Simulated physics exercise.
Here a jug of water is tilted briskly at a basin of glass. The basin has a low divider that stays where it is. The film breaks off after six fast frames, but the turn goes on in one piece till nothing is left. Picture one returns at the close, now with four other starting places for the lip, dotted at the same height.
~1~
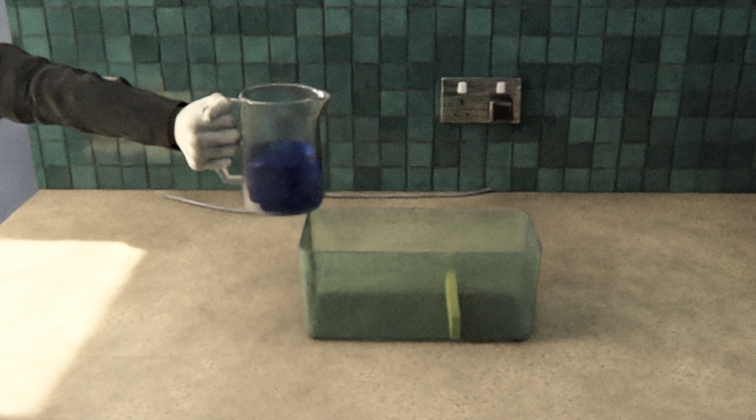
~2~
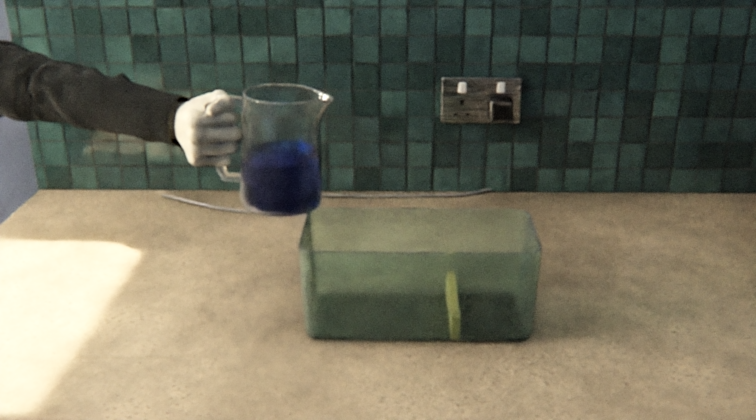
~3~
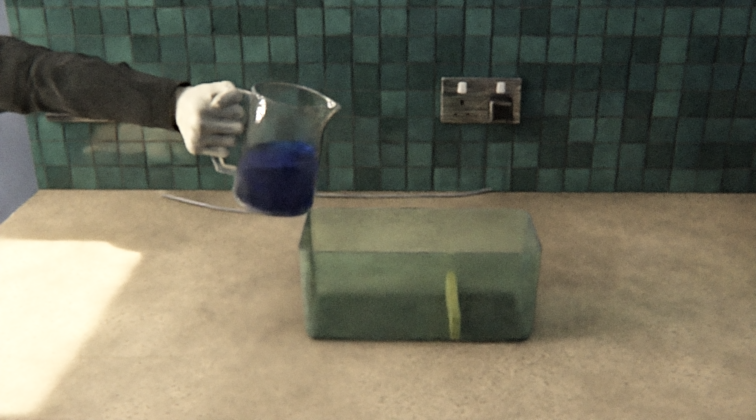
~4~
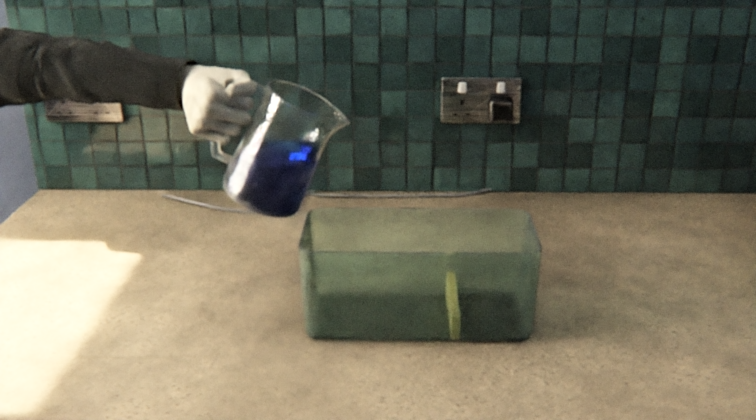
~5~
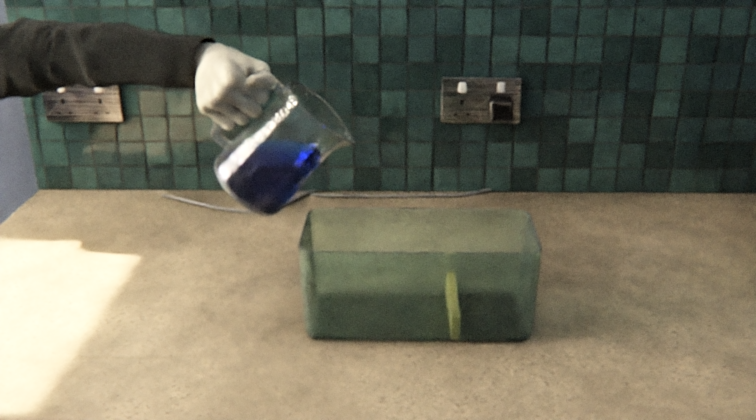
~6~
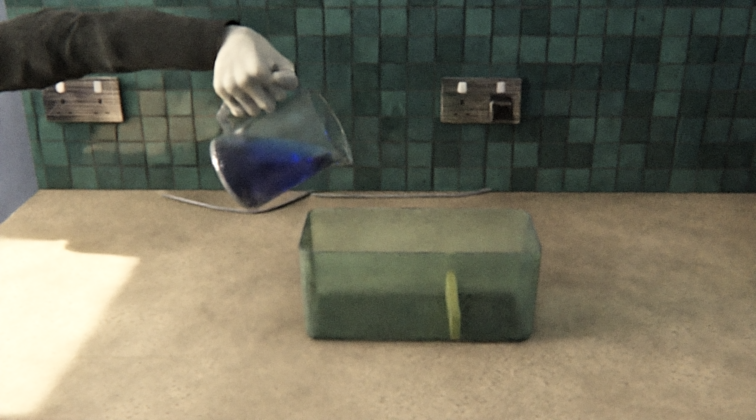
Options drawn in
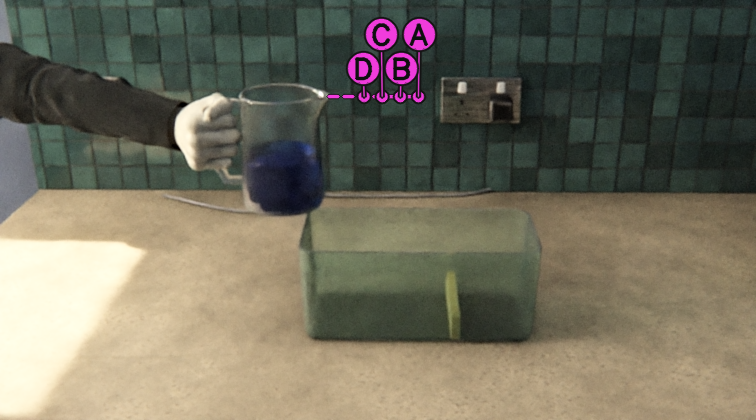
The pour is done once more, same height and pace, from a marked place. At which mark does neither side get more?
Go for B.
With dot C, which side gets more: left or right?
The left one.
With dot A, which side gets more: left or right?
More ends on the right.
On the marked copy, A at (418, 96); B at (400, 96); C at (382, 96); D at (364, 96).
With A, about 17 % ends left of the wall and 83 % right of it.
With B, about 42 % ends left of the wall and 58 % right of it.
With C, about 86 % ends left of the wall and 13 % right of it.
With D, about 92 % ends left of the wall and 6 % right of it.
